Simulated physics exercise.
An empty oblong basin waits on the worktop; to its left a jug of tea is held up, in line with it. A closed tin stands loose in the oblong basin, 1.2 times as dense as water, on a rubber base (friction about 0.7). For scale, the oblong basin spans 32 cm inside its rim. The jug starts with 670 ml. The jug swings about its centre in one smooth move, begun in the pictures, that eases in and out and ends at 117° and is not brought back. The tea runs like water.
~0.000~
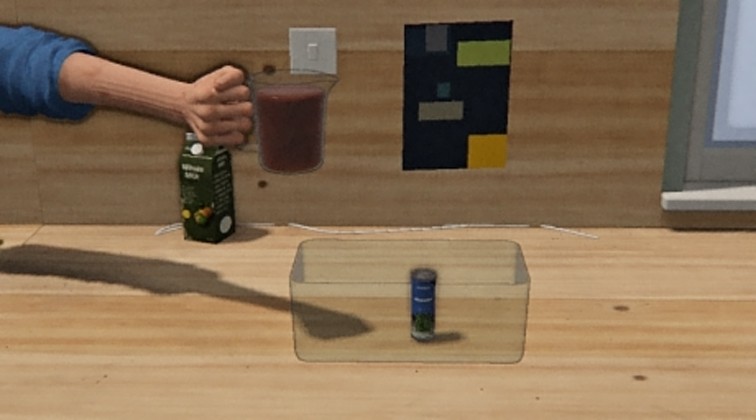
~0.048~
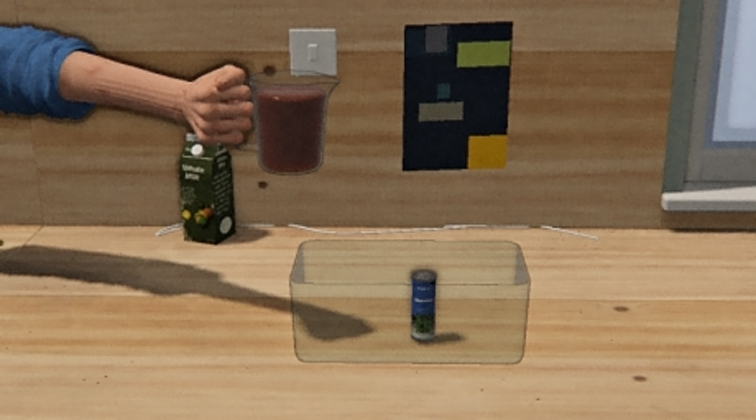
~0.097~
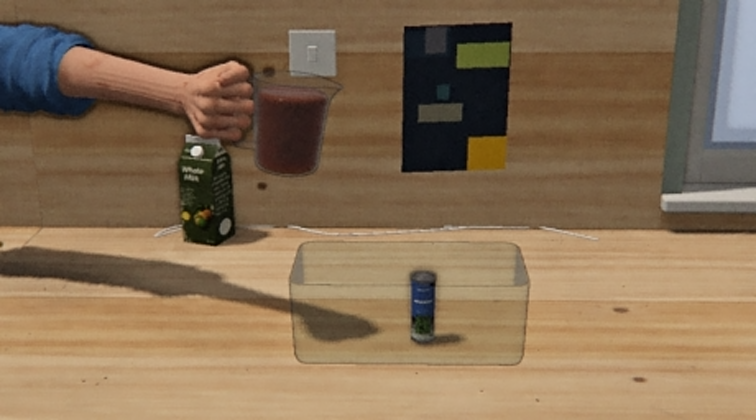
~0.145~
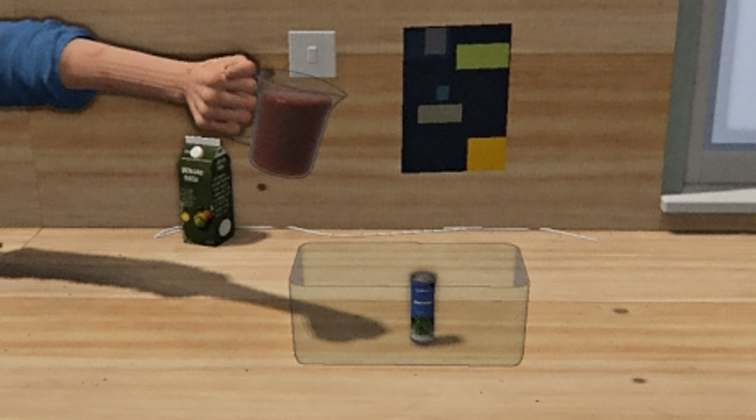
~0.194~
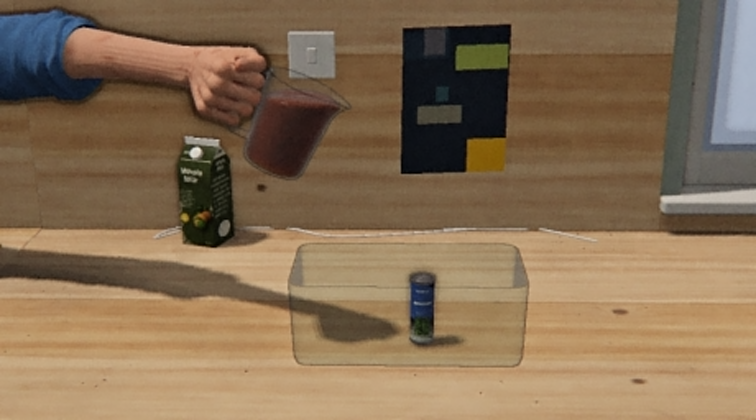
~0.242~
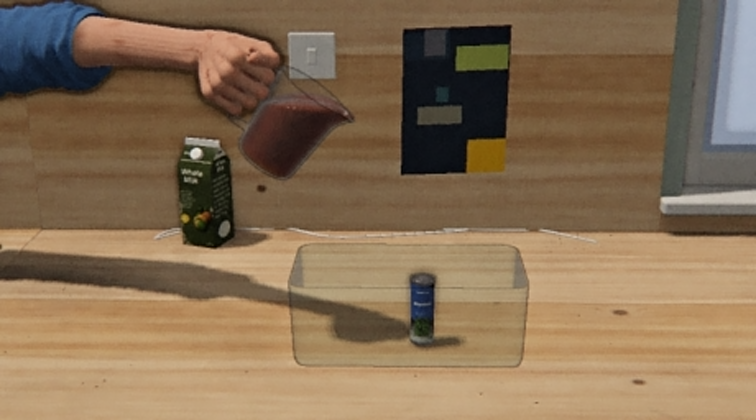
A hand tilts a clear jug of dark red liquid rightward above a clear basin.
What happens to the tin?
It falls.
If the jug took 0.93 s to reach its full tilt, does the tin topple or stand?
Then it goes over.
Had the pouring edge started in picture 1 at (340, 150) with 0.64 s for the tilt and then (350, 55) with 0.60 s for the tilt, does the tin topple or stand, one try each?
First it stays up; then it topples.
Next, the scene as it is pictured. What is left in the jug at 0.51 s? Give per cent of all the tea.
About 48 per cent.
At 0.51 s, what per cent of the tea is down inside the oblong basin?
Near 16 in a hundred.
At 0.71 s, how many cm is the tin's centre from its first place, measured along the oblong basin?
About 3 cm.
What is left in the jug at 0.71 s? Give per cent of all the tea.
Some 6 per cent.
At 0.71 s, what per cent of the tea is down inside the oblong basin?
Near 76 in a hundred.
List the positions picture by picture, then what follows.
In the first picture, it leans 0°; its right rim is at (339, 78); the tea meets the walls at (254, 90) and (327, 90); the oblong basin's rim runs from (295, 261) to (524, 263); the tin's top is at (424, 277).
In the second picture, it leans 2°; its right rim is at (341, 81); the tea meets the walls at (255, 90) and (328, 92).
In the third picture, it leans 7°; its right rim is at (344, 86); the tea meets the walls at (258, 89) and (330, 94).
In the fourth picture, it leans 14°; its right rim is at (348, 95); the tea meets the walls at (261, 91) and (334, 97).
In the fifth picture, it leans 25°; its right rim is at (352, 107); the tea meets the walls at (260, 105) and (342, 101).
In the sixth picture, it leans 37°; its right rim is at (355, 121); the tea meets the walls at (255, 115) and (350, 110); 1 per cent is over the edge.
Then, 0.51 s in, the tilt is 106° and 48 per cent is still to pour; the tin stands where it began.
Then, 0.71 s in, the tilt is 117° and 6 per cent is still to pour; the tin leans 19°.
Then, 0.92 s in, the tilt is 117° and 0 per cent is still to pour; the tin lies on its side.
Then, 1.14 s in, the tilt is 117° and 0 per cent is still to pour; the tin lies on its side.
Finally, the tin lies on its side.
